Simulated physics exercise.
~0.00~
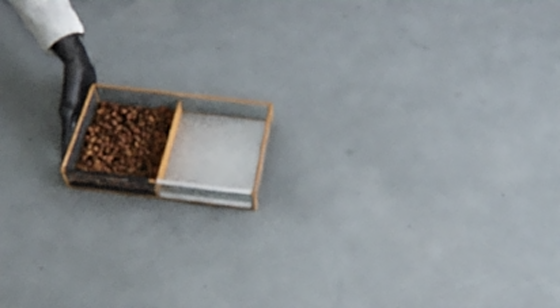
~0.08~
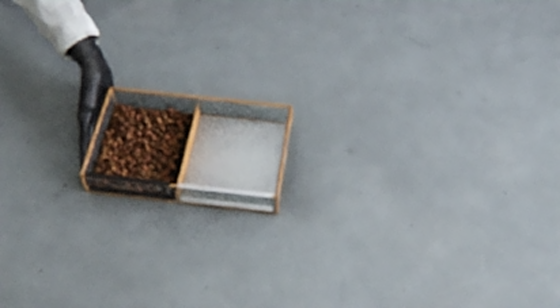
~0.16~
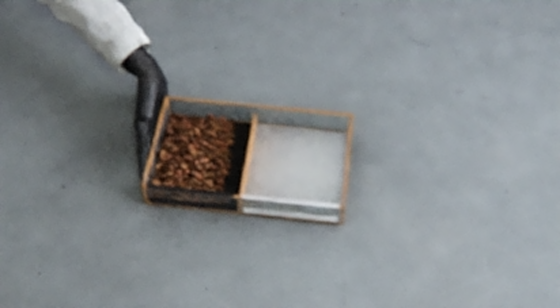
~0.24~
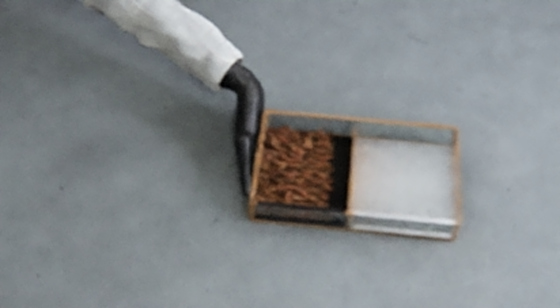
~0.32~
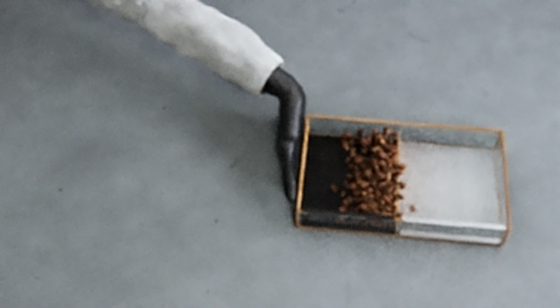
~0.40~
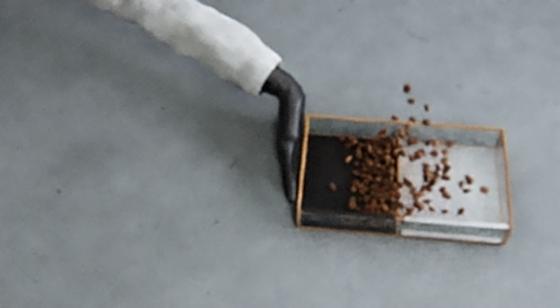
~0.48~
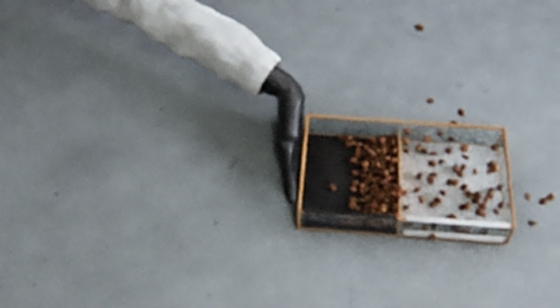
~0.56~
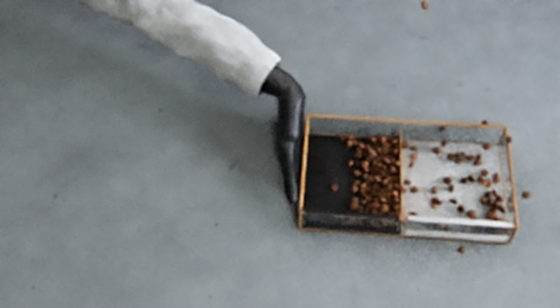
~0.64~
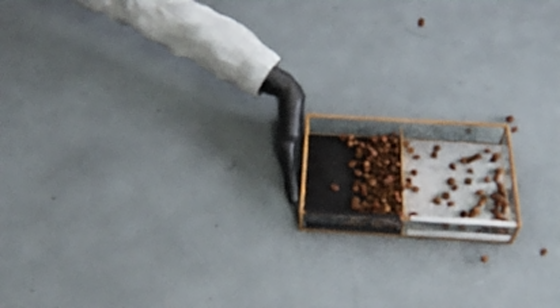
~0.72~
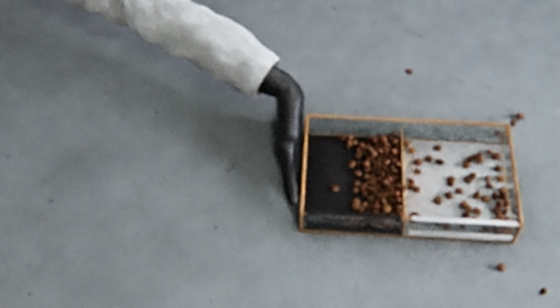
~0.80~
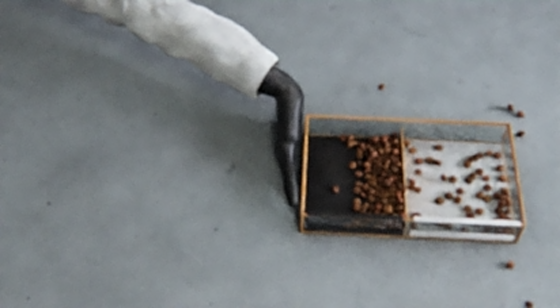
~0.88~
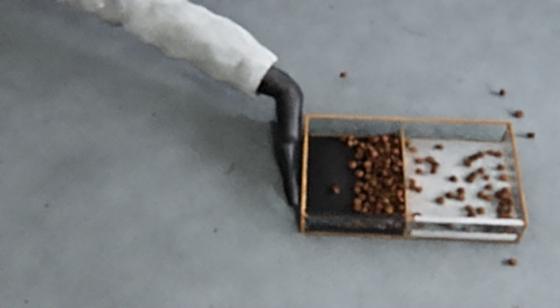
A divided tray slides right and stops, scattering brown kibble across its white side and beyond.
